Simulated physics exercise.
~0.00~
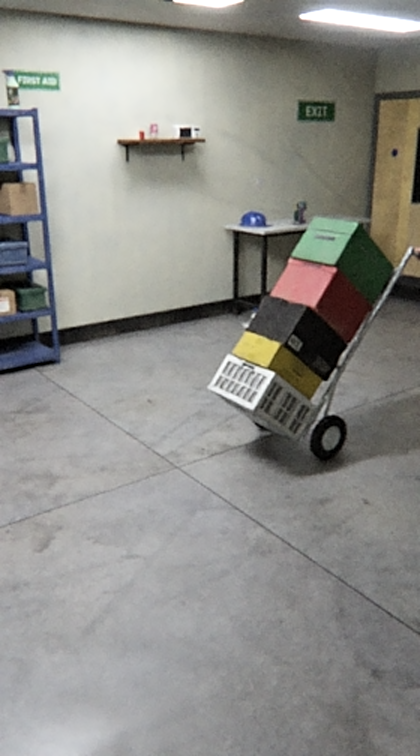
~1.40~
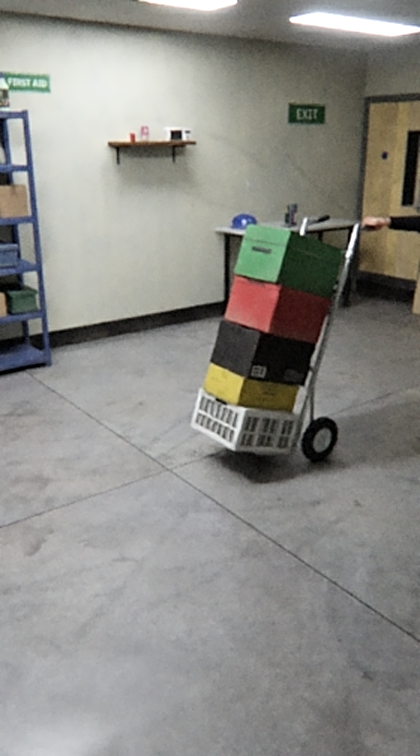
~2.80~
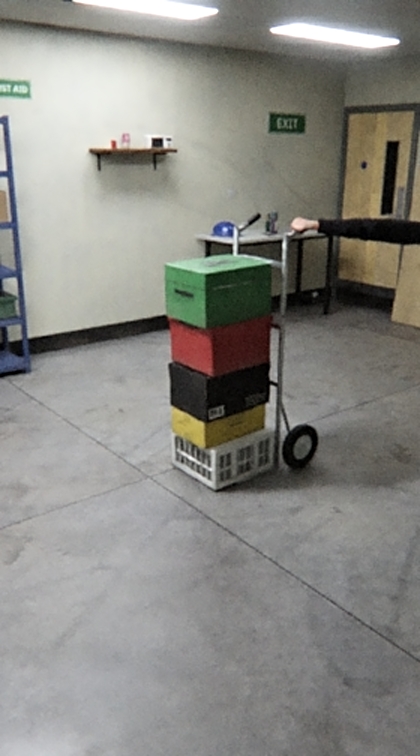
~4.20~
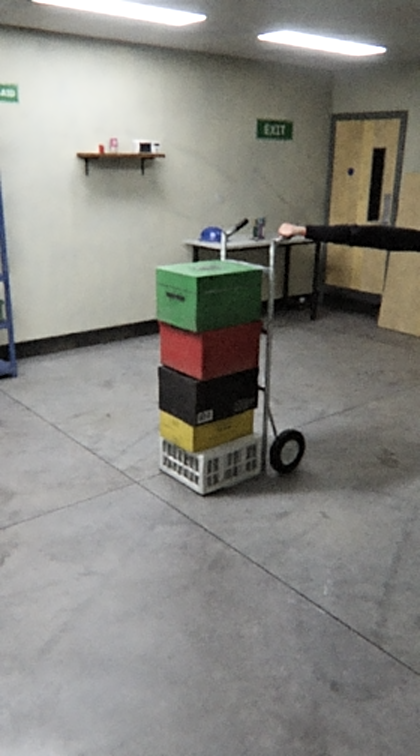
A tilted hand truck stacked with five boxes swings upright, and the stack stays standing.
